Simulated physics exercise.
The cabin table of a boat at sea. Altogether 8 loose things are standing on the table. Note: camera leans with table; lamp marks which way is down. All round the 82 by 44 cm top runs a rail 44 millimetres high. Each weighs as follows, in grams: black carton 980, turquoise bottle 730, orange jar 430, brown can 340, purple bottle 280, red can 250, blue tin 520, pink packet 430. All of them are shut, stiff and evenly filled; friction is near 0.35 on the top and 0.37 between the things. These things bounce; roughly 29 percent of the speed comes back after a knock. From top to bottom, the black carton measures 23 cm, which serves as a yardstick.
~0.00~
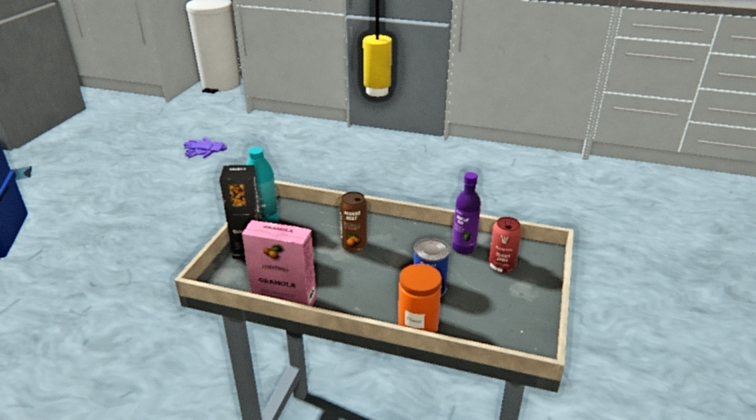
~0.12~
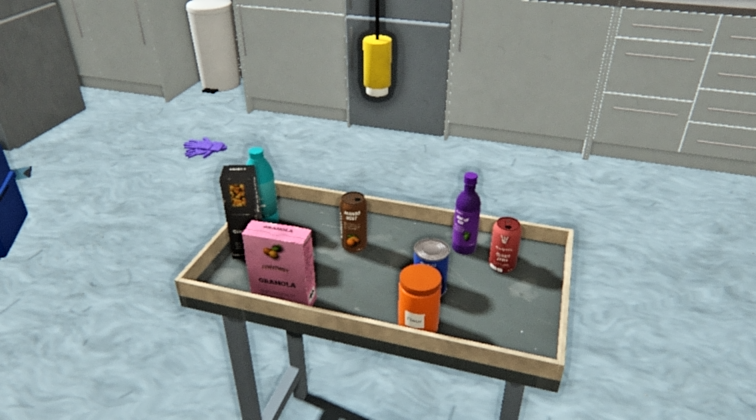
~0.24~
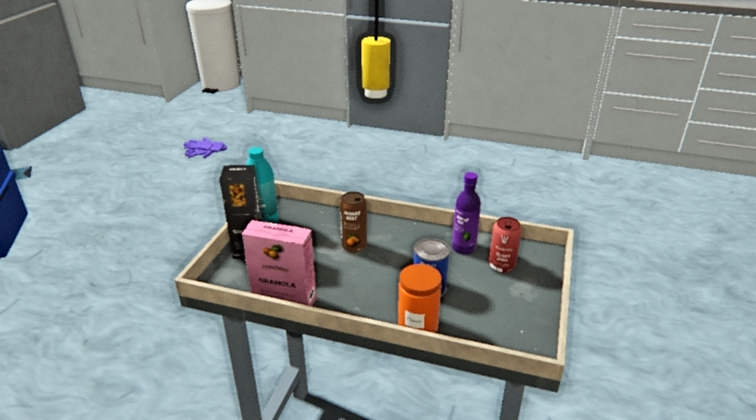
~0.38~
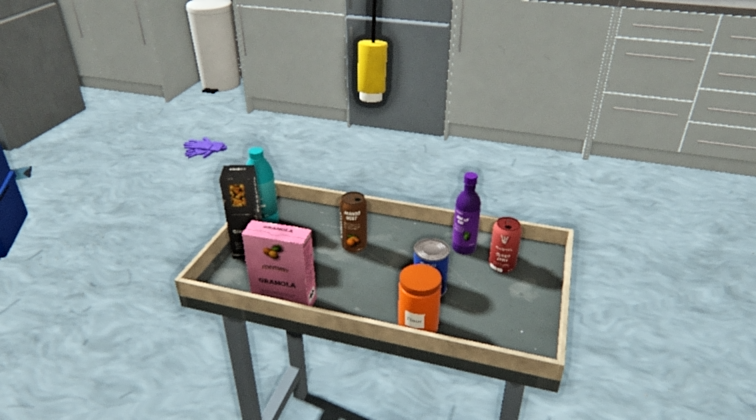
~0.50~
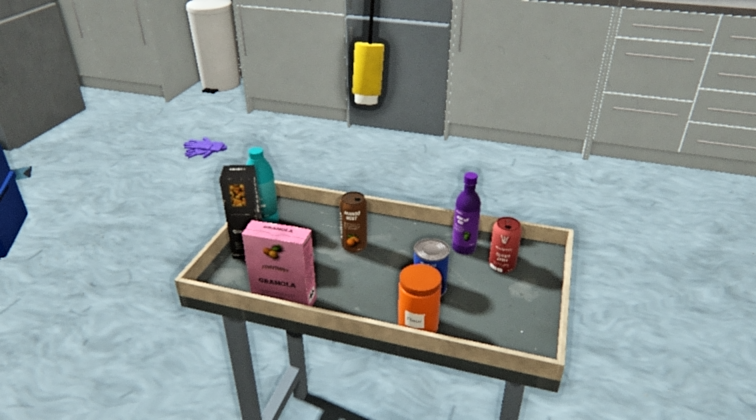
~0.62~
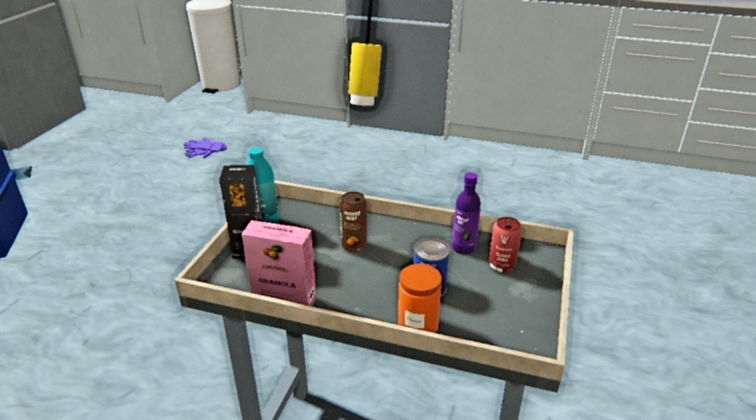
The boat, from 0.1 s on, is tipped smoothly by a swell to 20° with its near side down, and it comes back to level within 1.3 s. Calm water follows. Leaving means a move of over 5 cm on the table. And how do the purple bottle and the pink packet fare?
In the end, the purple bottle gets moved; the pink packet gets moved.
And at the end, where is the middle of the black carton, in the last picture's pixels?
About (263, 270).
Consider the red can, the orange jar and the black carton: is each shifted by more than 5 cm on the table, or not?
Well, the red can remains where it was; the orange jar remains where it was; and the black carton winds up somewhere else.
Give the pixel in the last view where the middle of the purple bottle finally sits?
About (478, 279).
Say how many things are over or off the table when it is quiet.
All told, 3.
After 1.12 s, floor tilted 8°, near side down; pink packet now off the table; purple bottle tipped 57° from how it sat near (462, 245); black carton tipped 48° from how it sat.
After 1.32 s, floor tilted 1°, near side down; purple bottle on its side near (477, 278); black carton tipped 75° from how it sat; blue tin slid 2 cm.
After 1.62 s, boat level; purple bottle on its side near (478, 279); black carton on its side; blue tin slid 2 cm.
By the end (1.9 s), off the table, pink packet; tipped over on the table, black carton and purple bottle; the other 5 in place, give or take 5 cm. Seen from the same camera at the end, purple bottle near (478, 279).
